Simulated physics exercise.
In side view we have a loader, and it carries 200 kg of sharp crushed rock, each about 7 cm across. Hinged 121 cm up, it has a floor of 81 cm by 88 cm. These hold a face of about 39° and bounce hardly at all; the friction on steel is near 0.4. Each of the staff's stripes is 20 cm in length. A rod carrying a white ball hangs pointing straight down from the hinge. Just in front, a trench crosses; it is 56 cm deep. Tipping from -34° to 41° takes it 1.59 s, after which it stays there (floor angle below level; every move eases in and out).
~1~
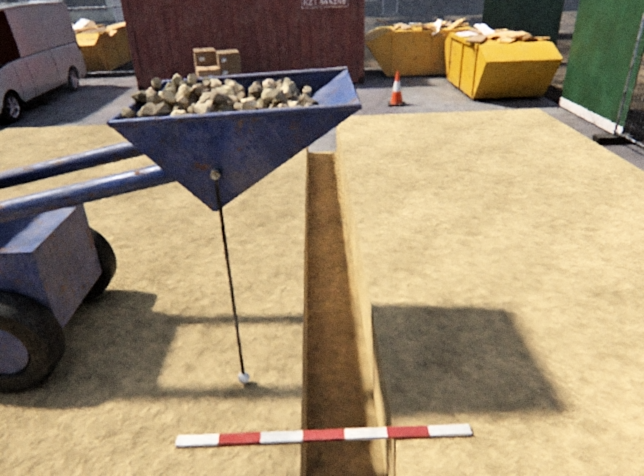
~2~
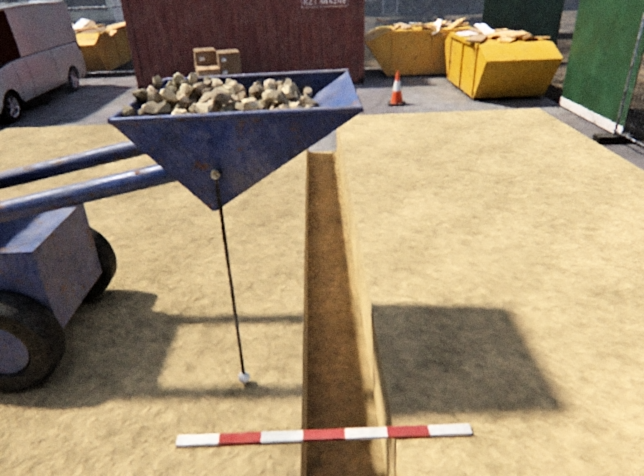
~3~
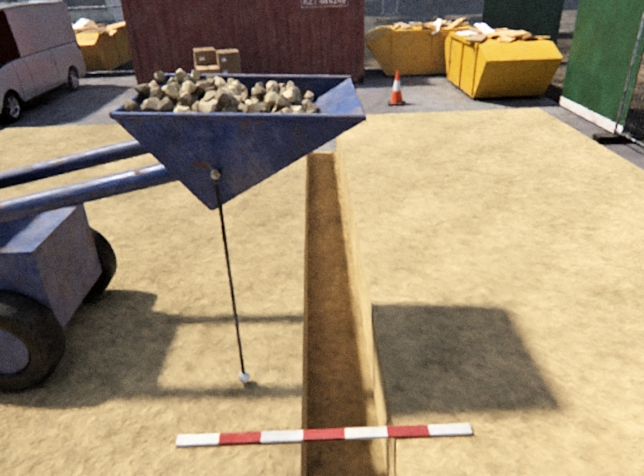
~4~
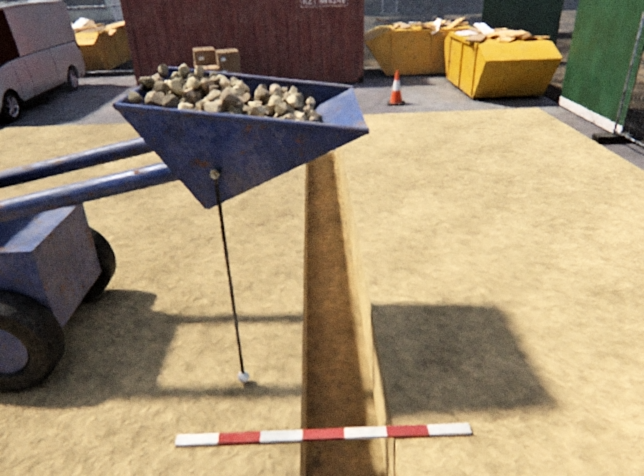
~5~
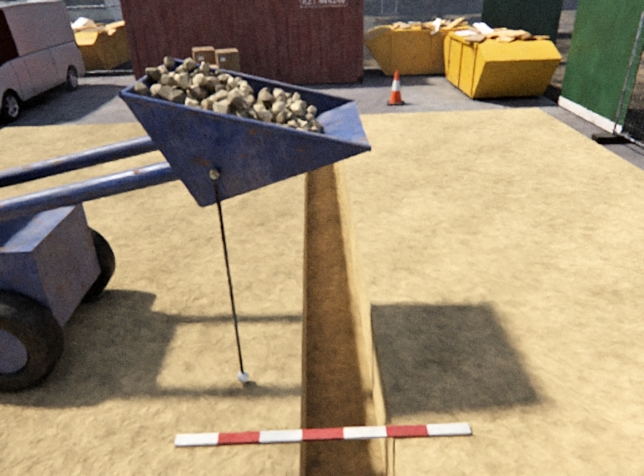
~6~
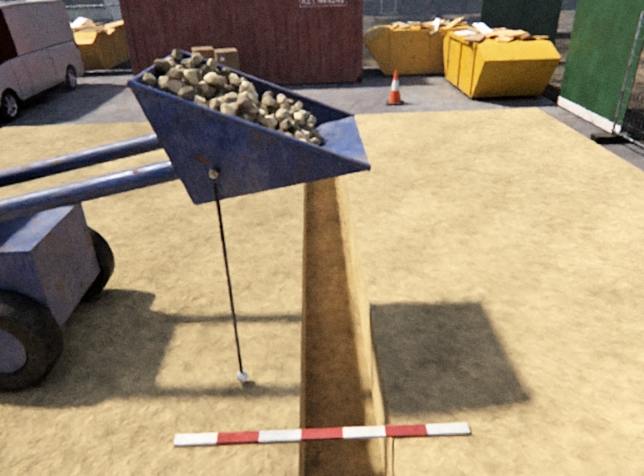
A blue loader bucket heaped with crushed rock tilted gradually, its back edge rising and its front lip dipping to the right above a narrow trench, while the rod with a white ball hung straight down.
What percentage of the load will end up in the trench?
About 50 per cent.
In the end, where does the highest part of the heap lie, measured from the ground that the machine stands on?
Result: Near 20 cm above the ground.
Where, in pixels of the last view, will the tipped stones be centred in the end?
The stones end up centred near (367, 373).
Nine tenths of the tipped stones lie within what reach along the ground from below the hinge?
Roughly 120 cm.
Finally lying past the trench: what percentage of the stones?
Load fraction: Approx. 50 %.
A little later the floor is at 29°; 99 % in the bucket, 1 % in the trench; the foremost stones are at (334, 204).
Then the floor is at 41°; 44 % in the bucket, 46 % in the trench, 10 % past the trench; the foremost stones are at (419, 341).
Later still the floor is at 41°; 4 % in the bucket, 53 % in the trench, 43 % past the trench; the foremost stones are at (457, 302).
In the end the floor is at 41°; 0 % in the bucket, 52 % in the trench, 48 % past the trench; the foremost stones are at (513, 311).
